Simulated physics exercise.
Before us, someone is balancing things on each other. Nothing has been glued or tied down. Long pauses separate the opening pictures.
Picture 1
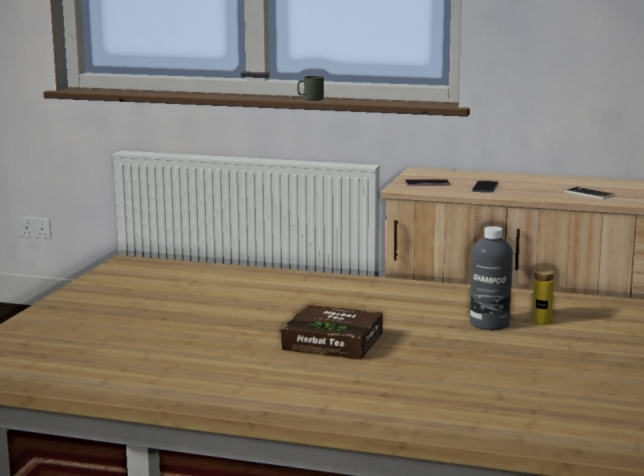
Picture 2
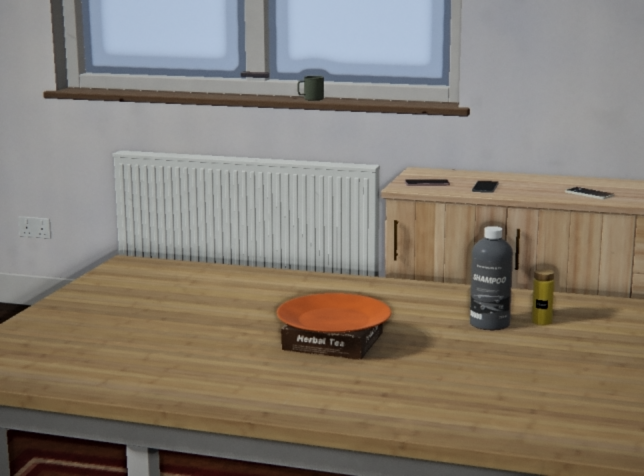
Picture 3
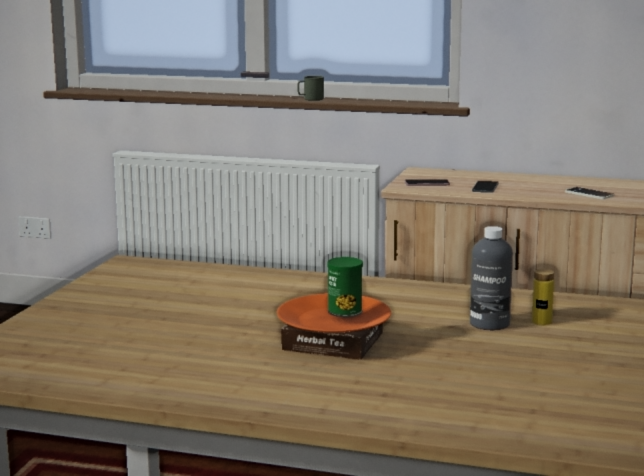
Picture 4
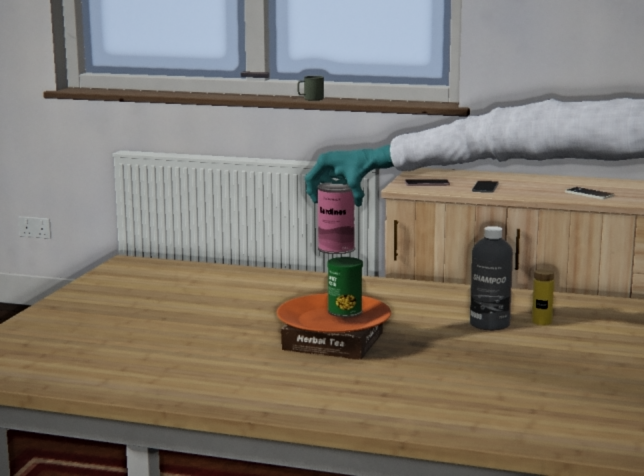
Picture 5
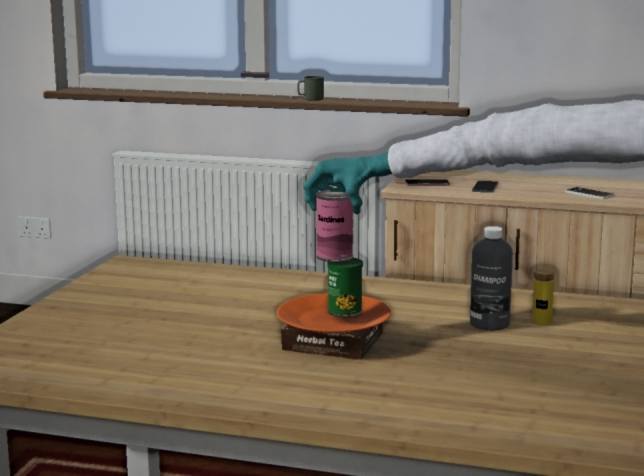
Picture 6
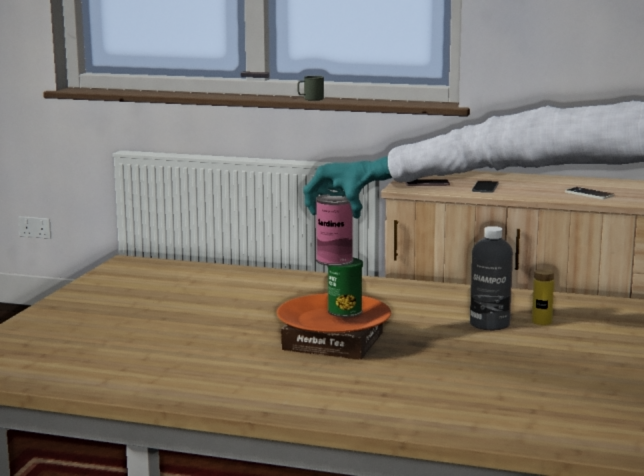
An orange plate appeared on a brown tea box on the table, then a green tin on the plate, and a teal-gloved hand lowered a pink tin onto the green one, keeping hold of it.
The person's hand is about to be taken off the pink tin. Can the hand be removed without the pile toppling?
Yes, the pile stays balanced.
Then, 0.80 s after the last picture, nothing has stirred.
Then, 1.60 s after the last picture, pink tin resting near (335, 230).
At rest, all 6 in place. Seen from the same camera at the end, pink tin near (335, 230). The pile stays up.
